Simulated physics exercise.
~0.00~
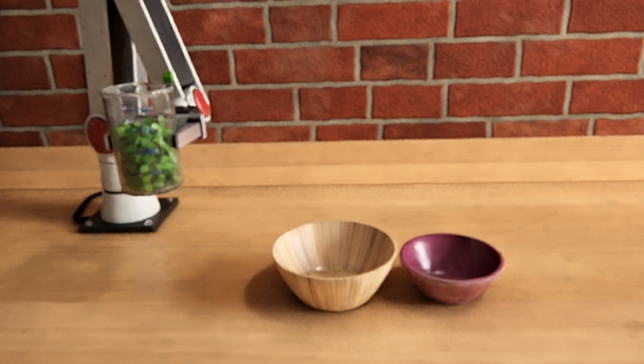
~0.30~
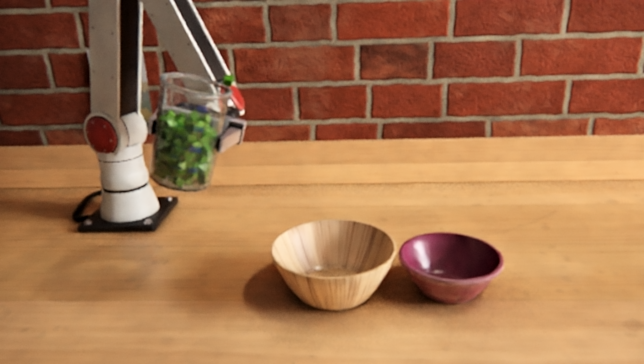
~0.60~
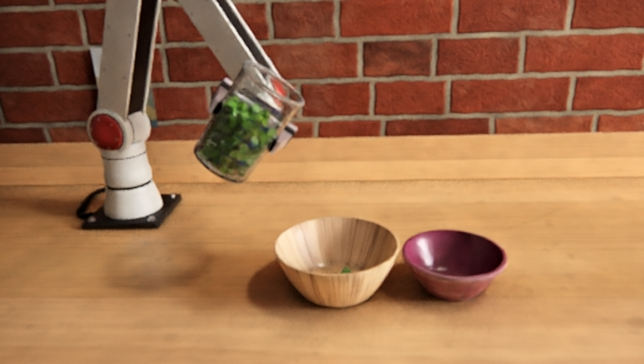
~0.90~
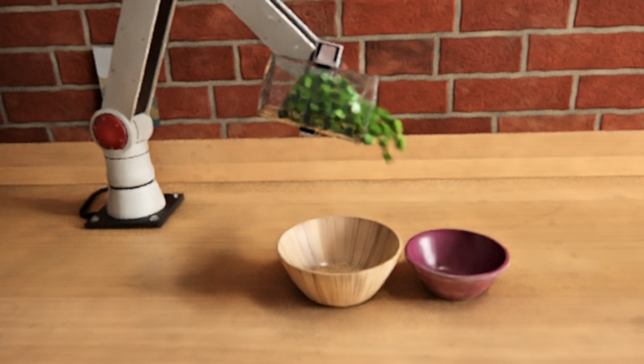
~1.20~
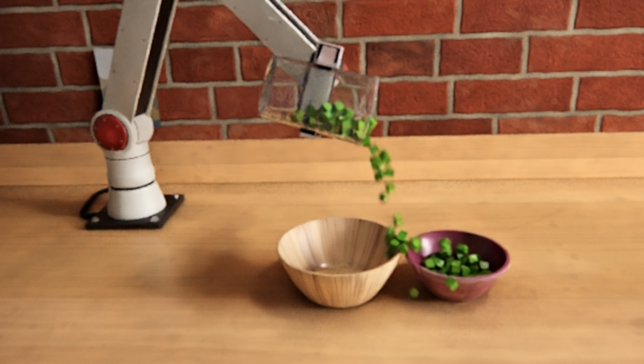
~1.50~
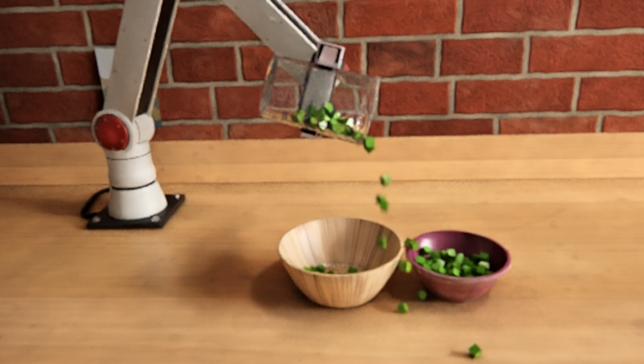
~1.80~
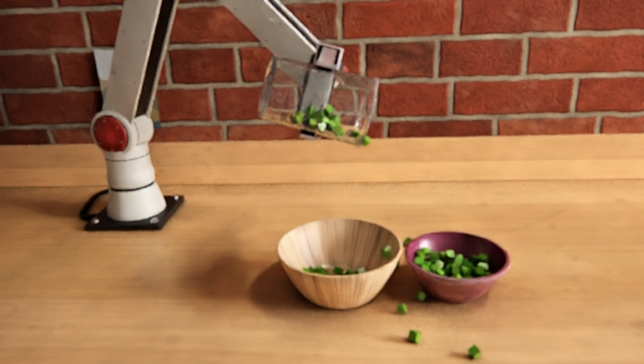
A robot arm tips a clear beaker, spilling green pieces into both bowls and onto the table.
